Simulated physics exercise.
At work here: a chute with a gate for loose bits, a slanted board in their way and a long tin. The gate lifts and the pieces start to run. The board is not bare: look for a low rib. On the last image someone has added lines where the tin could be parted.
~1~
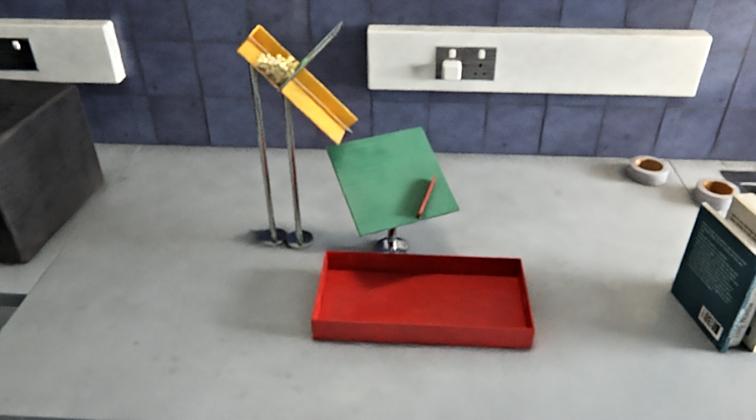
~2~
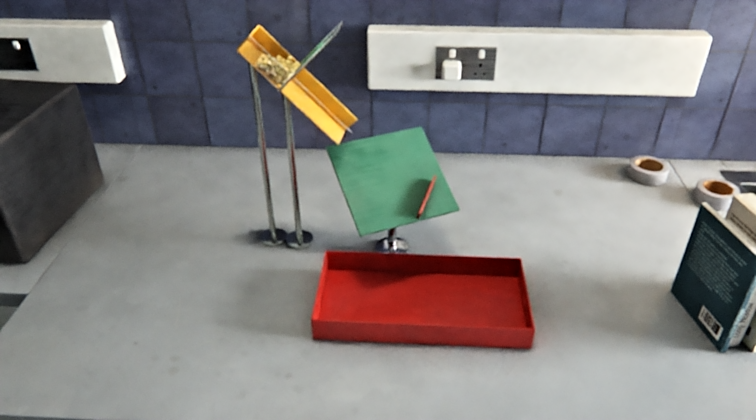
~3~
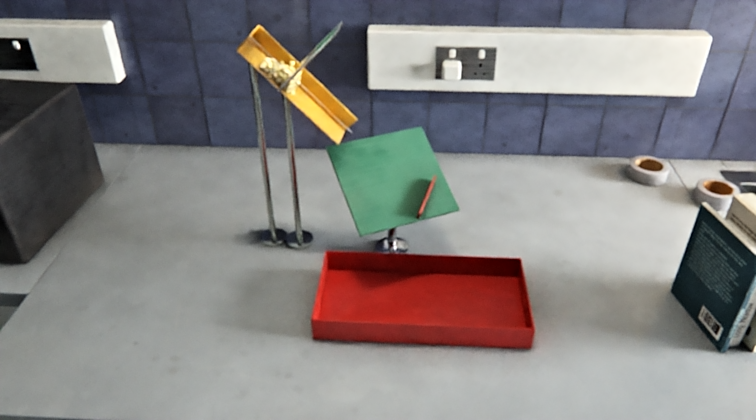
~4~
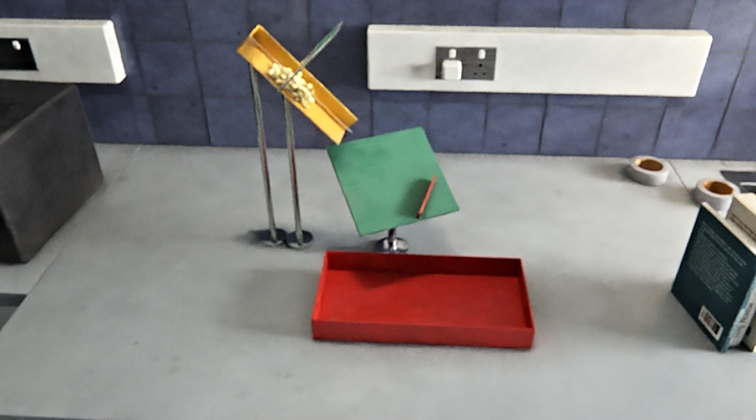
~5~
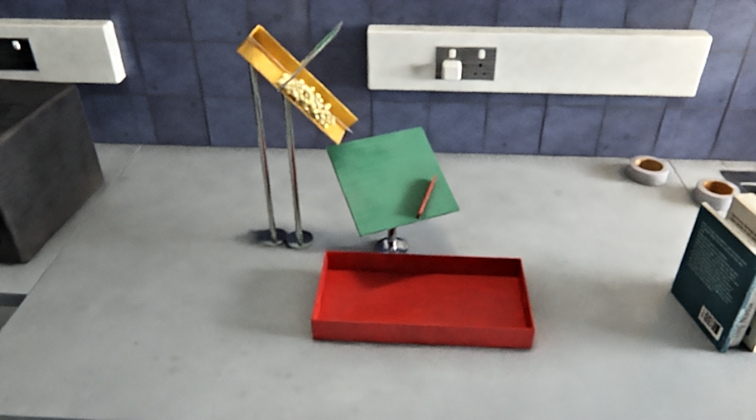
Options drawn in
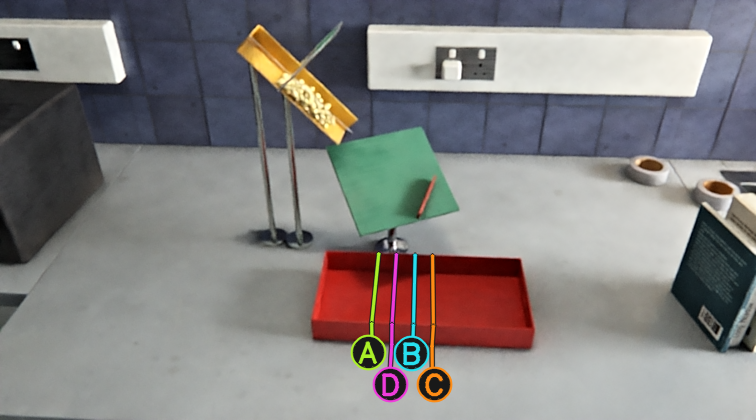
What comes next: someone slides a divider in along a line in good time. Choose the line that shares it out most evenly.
Best: B.
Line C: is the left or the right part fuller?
More lands on the left.
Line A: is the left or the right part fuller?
More lands on the right.
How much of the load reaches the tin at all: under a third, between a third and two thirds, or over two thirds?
Over two thirds.
On the marked copy, line A crosses the front rim at (371, 322); line B crosses the front rim at (413, 324); line C crosses the front rim at (433, 325); line D crosses the front rim at (392, 323).
For line A, of what is caught, none on the left of the divider, all on the right.
For line B, of what is caught, about two thirds on the left of the divider, about a third on the right.
For line C, of what is caught, nearly all on the left of the divider, a small part on the right.
For line D, of what is caught, a stray few on the left of the divider, nearly all on the right.
